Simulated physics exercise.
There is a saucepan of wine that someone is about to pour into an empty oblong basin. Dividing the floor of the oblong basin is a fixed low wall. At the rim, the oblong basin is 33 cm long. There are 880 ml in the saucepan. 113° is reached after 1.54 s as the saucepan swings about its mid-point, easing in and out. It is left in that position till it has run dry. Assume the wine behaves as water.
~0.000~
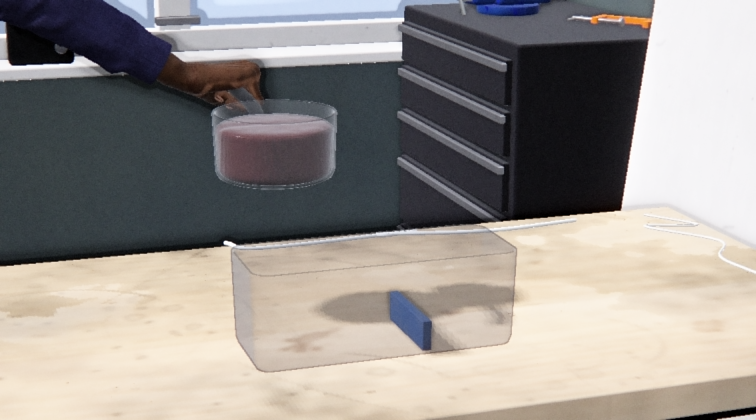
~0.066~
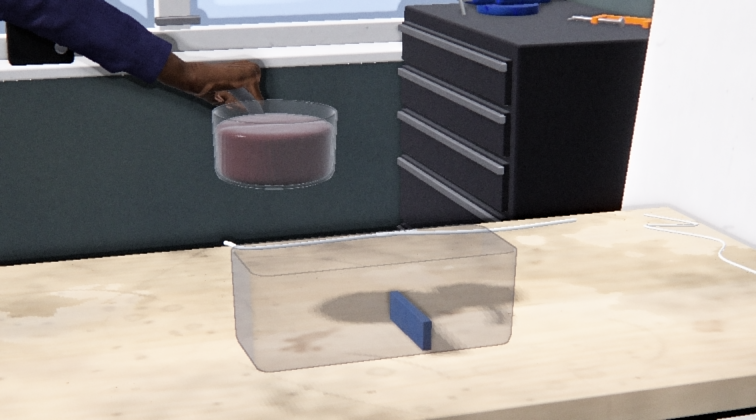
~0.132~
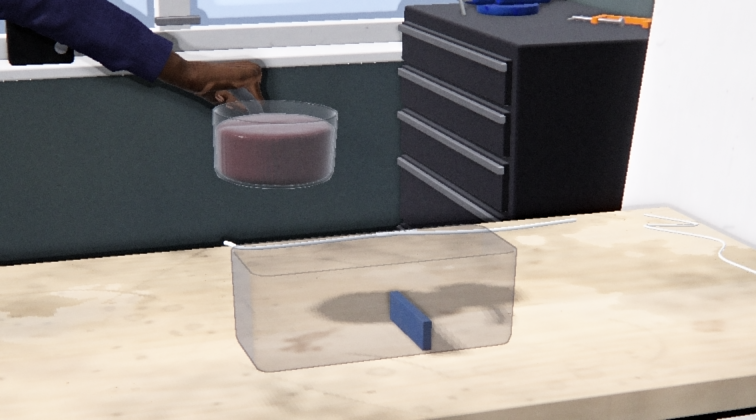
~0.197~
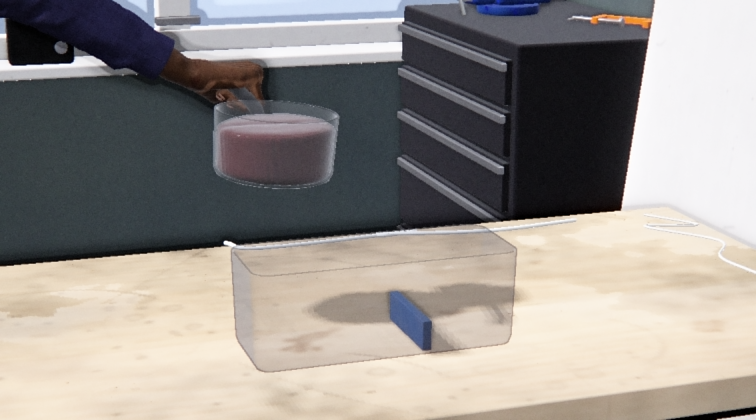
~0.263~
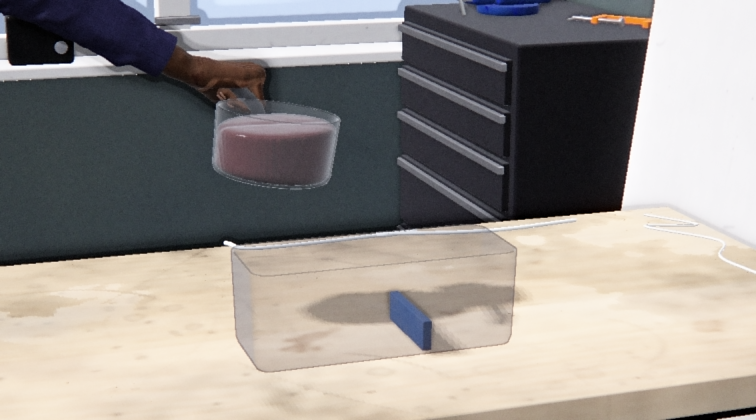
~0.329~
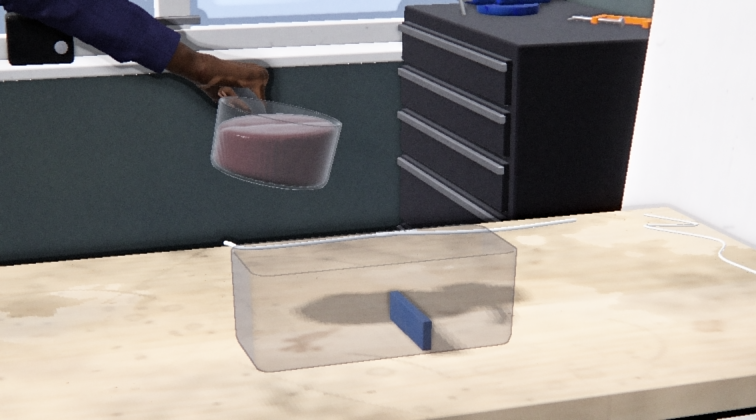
On a wooden worktop sat an empty clear basin with a small blue wall inside, while above it a hand held a clear pan of dark pink liquid, then slowly tilted it slightly to the right.
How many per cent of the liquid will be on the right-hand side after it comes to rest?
Some 22 per cent will be on the right-hand side.
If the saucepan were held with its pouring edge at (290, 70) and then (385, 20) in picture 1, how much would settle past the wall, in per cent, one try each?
10 then 65 %.
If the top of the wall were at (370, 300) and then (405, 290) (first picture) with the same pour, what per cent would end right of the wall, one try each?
First try about 70 %, second try about 15 %.
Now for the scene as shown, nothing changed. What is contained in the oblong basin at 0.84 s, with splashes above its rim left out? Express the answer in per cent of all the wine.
Close to 16 in a hundred.
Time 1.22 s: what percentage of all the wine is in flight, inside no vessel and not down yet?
Roughly 8 %.
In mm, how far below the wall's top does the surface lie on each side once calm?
Looks like roughly 12 mm on the left and roughly 24 mm on the right.
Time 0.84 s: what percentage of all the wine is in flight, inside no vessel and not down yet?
Near 28 per cent at that moment.
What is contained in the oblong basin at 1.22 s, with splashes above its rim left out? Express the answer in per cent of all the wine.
I'd say roughly 84 in a hundred of it.
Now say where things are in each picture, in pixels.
In the first picture, tilt 0°; pouring edge (333, 110); surface from (216, 129) to (330, 121); the oblong basin's rim runs from (241, 263) to (500, 239); the wall's top is at (410, 307).
In the second picture, tilt 1°; pouring edge (333, 110); surface from (217, 128) to (330, 121).
In the third picture, tilt 2°; pouring edge (334, 112); surface from (216, 128) to (329, 122).
In the fourth picture, tilt 5°; pouring edge (335, 114); surface from (218, 128) to (331, 122).
In the fifth picture, tilt 8°; pouring edge (336, 118); surface from (219, 128) to (332, 122).
In the sixth picture, tilt 12°; pouring edge (337, 123); surface from (219, 128) to (334, 122).
After 0.84 s the tilt is 65° and 54 per cent is still to pour, 16 is left of the wall and 1 right of it.
After 1.22 s the tilt is 101° and 8 per cent is still to pour, 65 is left of the wall and 18 right of it.
After 1.61 s the tilt is 113° and 0 per cent is still to pour, 79 is left of the wall and 20 right of it.
After 2.04 s the tilt is 113° and 0 per cent is still to pour, 77 is left of the wall and 22 right of it.
In the end 77 per cent lies left of the wall, 22 right of it and 1 outside.
